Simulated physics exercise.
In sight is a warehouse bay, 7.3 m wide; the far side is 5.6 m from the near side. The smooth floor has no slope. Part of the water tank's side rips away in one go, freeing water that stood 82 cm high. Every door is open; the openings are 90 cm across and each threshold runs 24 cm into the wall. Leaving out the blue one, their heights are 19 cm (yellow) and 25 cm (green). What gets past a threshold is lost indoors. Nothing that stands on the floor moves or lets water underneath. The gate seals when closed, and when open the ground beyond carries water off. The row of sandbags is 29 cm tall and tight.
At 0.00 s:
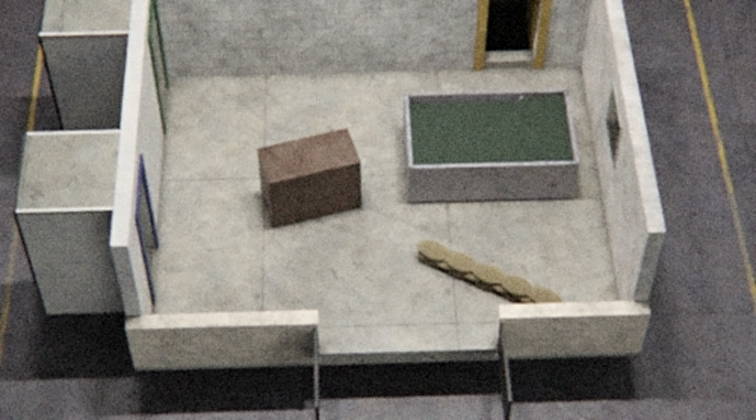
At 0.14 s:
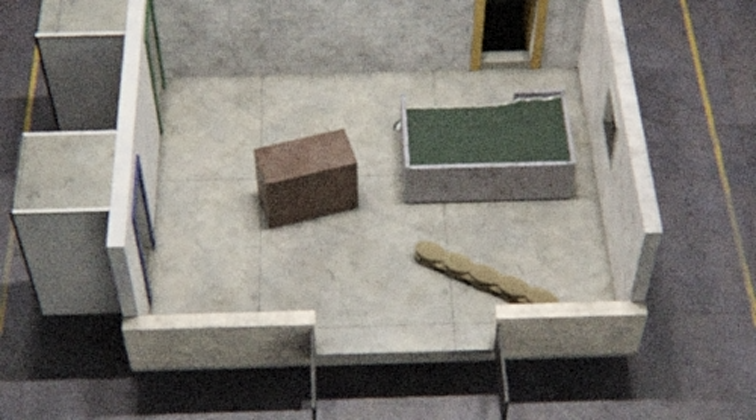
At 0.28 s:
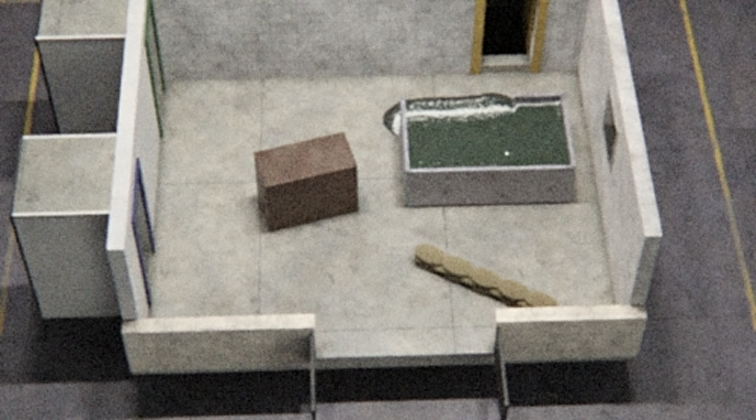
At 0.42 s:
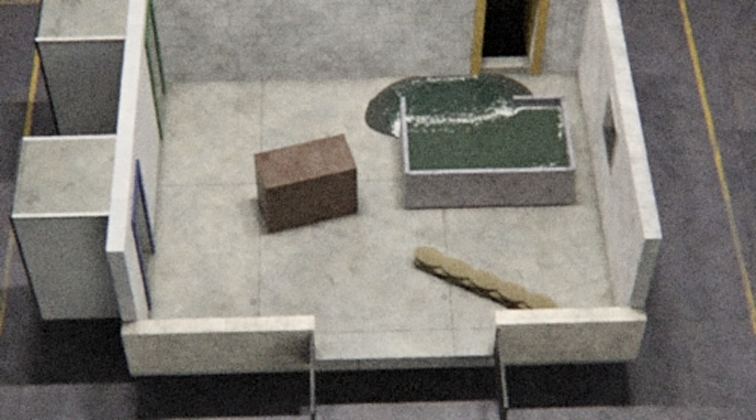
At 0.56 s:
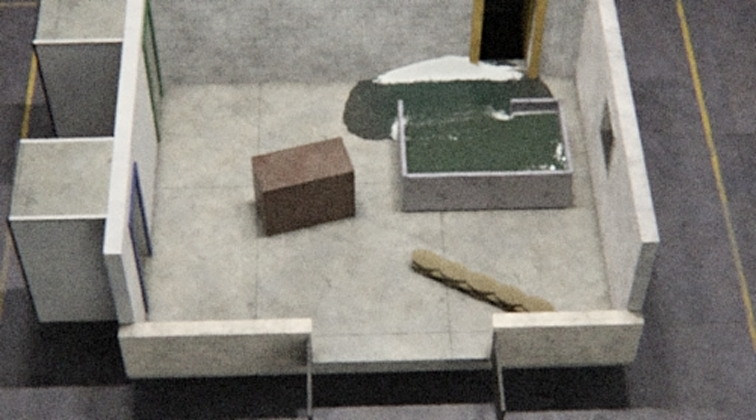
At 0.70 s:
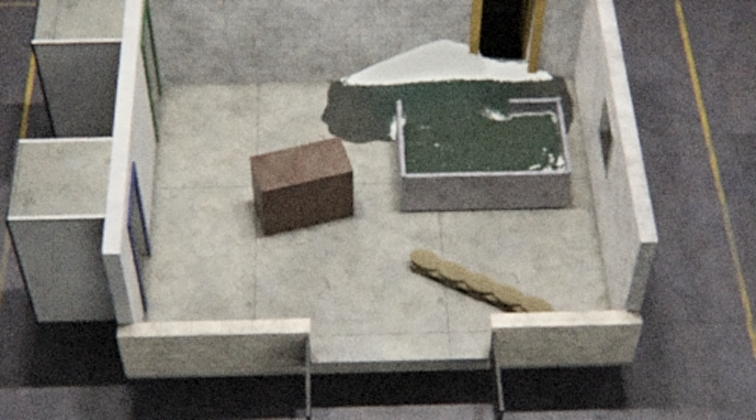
Dark green water burst from the far side of a low, rectangular tank in a walled room, spreading across the pale floor along the back wall, while the brown block and tan twisted piece stayed still.
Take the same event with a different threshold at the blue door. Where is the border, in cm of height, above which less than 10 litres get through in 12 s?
About 8.5 cm.
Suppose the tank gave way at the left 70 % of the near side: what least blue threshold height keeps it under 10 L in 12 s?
About 15 cm.
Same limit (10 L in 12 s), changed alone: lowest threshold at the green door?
About 30 cm at green.
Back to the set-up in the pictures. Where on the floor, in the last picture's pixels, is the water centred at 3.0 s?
At about (408, 139).
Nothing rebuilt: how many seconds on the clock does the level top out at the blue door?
At about 9.5 s.
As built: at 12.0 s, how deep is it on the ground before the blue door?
Roughly 9.0 cm deep.
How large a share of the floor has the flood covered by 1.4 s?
Some 20 per cent of it.
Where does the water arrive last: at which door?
It is the blue one.
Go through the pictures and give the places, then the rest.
In the first picture, still water, 82 cm deep, in the water tank at (490, 131); the blue door at (147, 234) is dry.
In the second picture, the front is at a hidden place, 0.3 m from the gap on the far side; 0.4 m2 of floor is wet, 82 cm left at the back.
In the third picture, water pours out on the far side and has run 0.8 m, to a hidden place; about 13 cm deep outside, 77 cm at the back.
In the fourth picture, the gap is on the far side, the front 1.4 m out at (468, 75); the back of the water tank holds 72 cm.
In the fifth picture, the front is at (493, 63), 1.6 m from the gap on the far side; 4.4 m2 of floor is wet, 69 cm left at the back.
In the sixth picture, water pours out on the far side and has run 1.8 m, to (335, 81); about 12 cm deep outside, 66 cm at the back; the blue door at (139, 242), 5.8 m from the gap, is still 4.6 m from the nearest water.
After 1.4 s water covers 20 % of the floor, deepest (57 cm) near (438, 87); it has not reached the blue door.
After 3.0 s water covers 50 % of the floor, deepest (32 cm) near (160, 100); 2 cm at the blue door, 0 litres in over its 11 cm threshold.
After 12.0 s water covers 95 % of the floor, deepest (10 cm) near (161, 85); 9 cm at the blue door, 1 litre in over its 11 cm threshold.
At the blue door as built, the water arrived by 3.0 s and peaked near 11 cm at 9.6 s.
With a threshold of 6.5 cm, 29 litres would have come in within the 12 s; with 10.5 cm, 2 litres. So under 10 litres takes about 8.5 cm.
